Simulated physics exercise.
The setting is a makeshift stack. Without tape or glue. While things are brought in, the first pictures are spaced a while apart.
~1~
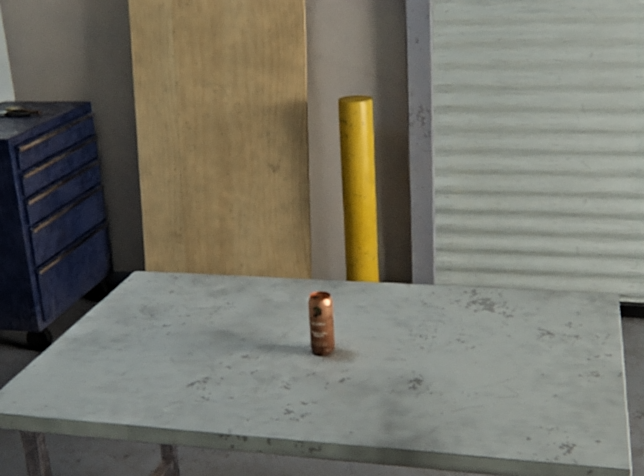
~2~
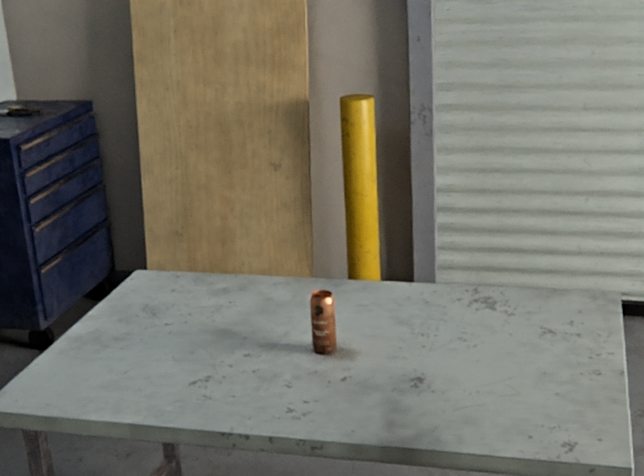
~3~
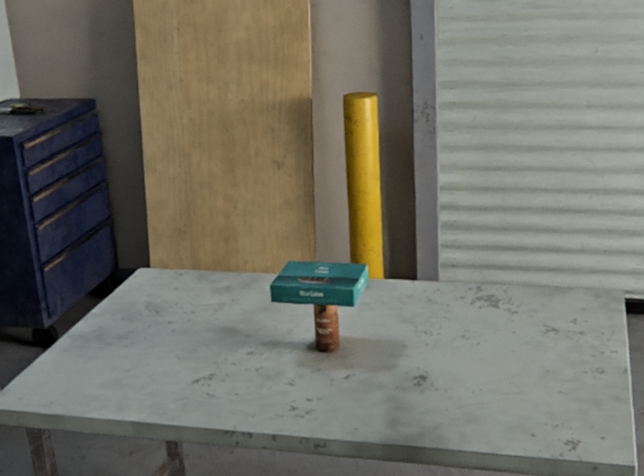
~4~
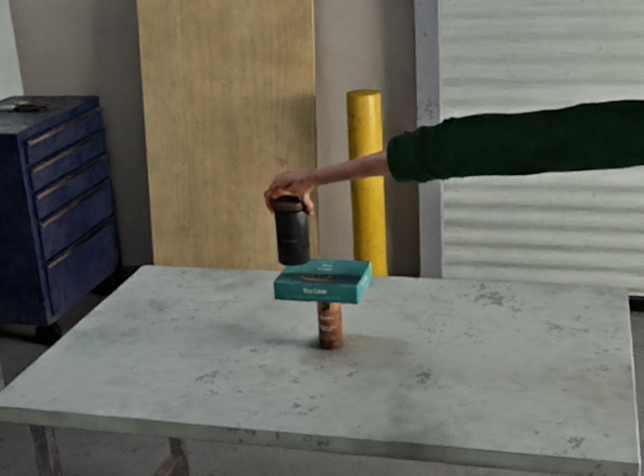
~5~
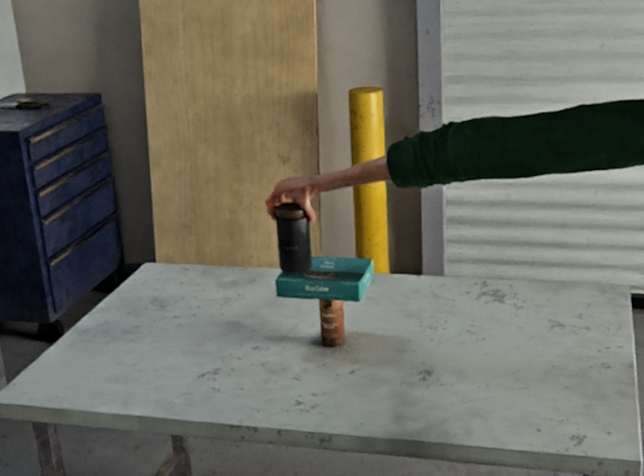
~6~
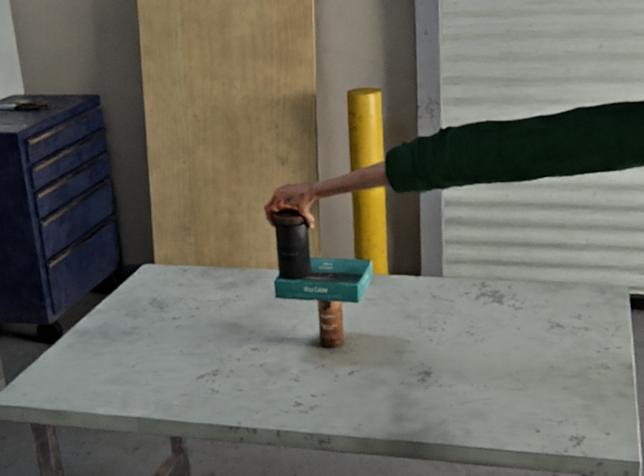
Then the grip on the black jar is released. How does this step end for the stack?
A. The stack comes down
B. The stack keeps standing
The stack comes down.
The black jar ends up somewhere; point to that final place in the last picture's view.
End spot: Near (232, 341).
Then, 0.30 s after the last picture, black jar now fallen; turquoise packet tipped 26° from how it was.
Then, 0.50 s after the last picture, turquoise packet now fallen.
Then, 0.60 s after the last picture, things are still on the move.
Then, 0.70 s after the last picture, as before.
At rest, fallen, black jar and turquoise packet; orange can in place. Seen from the same camera at the end, black jar near (232, 341). The stack comes apart.
